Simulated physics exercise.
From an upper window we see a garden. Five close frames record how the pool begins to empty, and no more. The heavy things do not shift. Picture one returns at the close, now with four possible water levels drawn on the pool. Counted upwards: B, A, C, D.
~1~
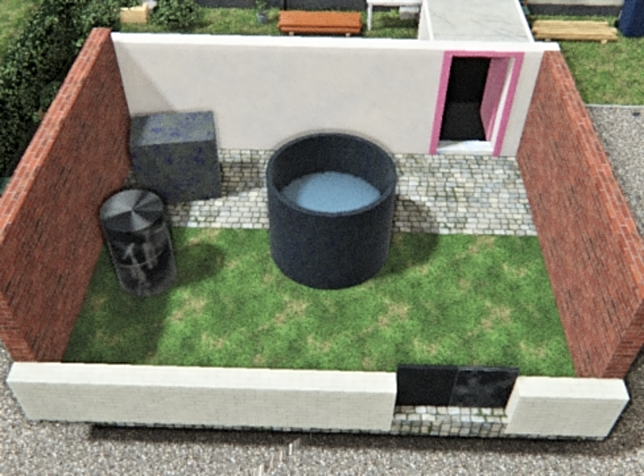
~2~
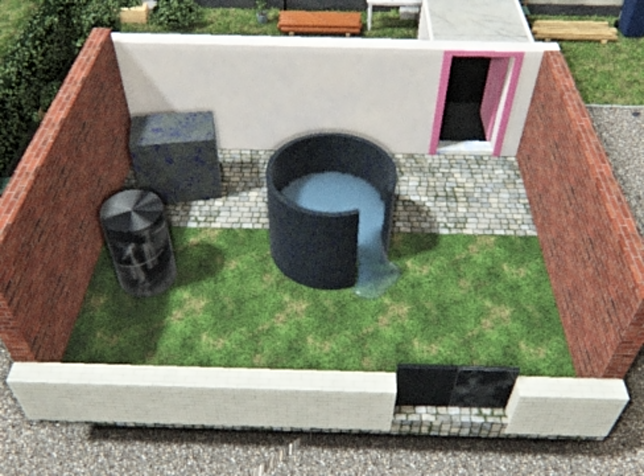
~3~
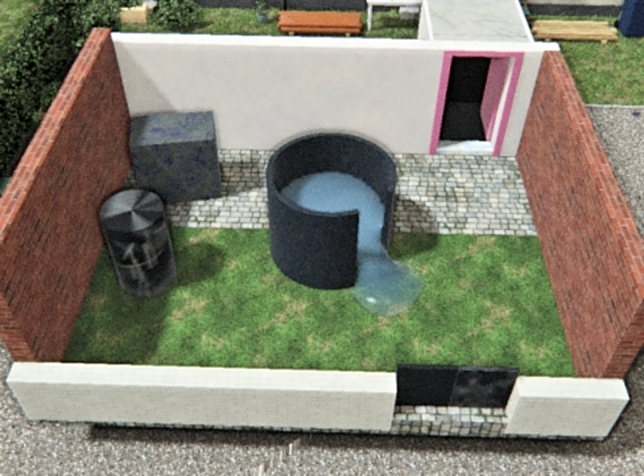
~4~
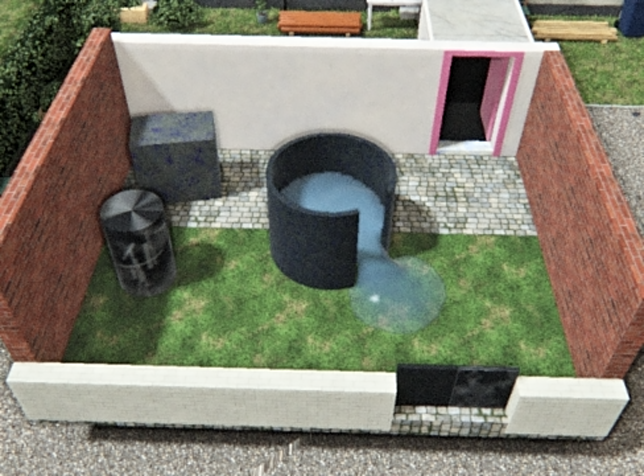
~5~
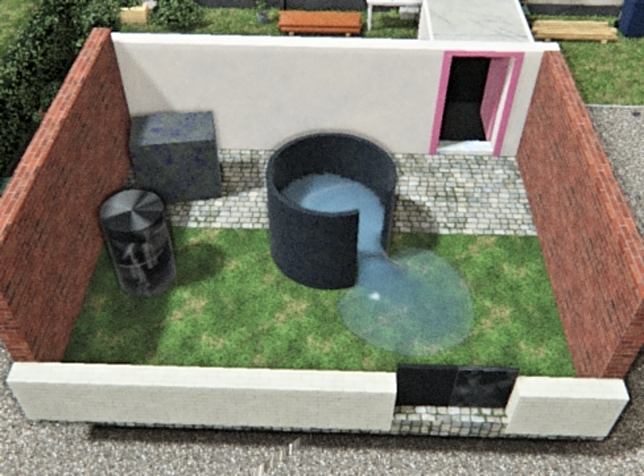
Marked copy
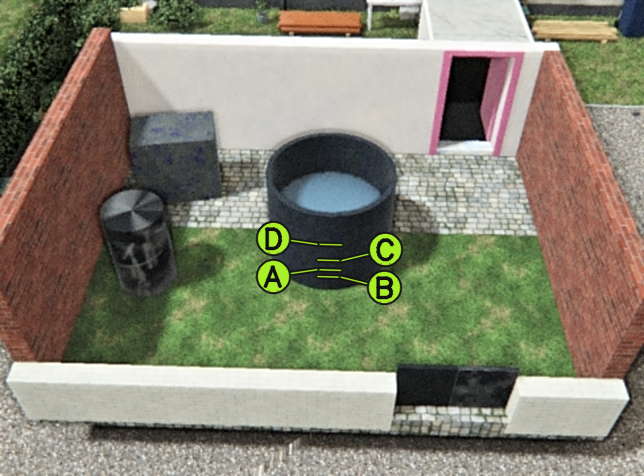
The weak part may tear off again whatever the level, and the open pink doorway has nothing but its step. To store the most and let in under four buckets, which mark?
That is mark D.
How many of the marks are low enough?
All of them.
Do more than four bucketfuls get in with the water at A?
No.
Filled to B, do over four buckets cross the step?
No.
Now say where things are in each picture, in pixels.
In the first frame, water in the pool at rest, its middle at (330, 208); foot of the pink doorway at (464, 155); shut gate at (456, 372).
In the second frame, front seen at (395, 270), 1 % of the ground wet.
In the third frame, front seen at (397, 309), 2 % of the ground wet.
In the fourth frame, front seen at (417, 324), 4 % of the ground wet.
In the fifth frame, front seen at (462, 333), 8 % of the ground wet.
On the marked copy, A at (329, 270); B at (329, 276); C at (329, 260); D at (329, 244); from the bottom up B, A, C, D.
With A, nothing gets over.
With B, nothing gets over.
With C, nothing gets over.
With D, a splash gets over, under a bucket.
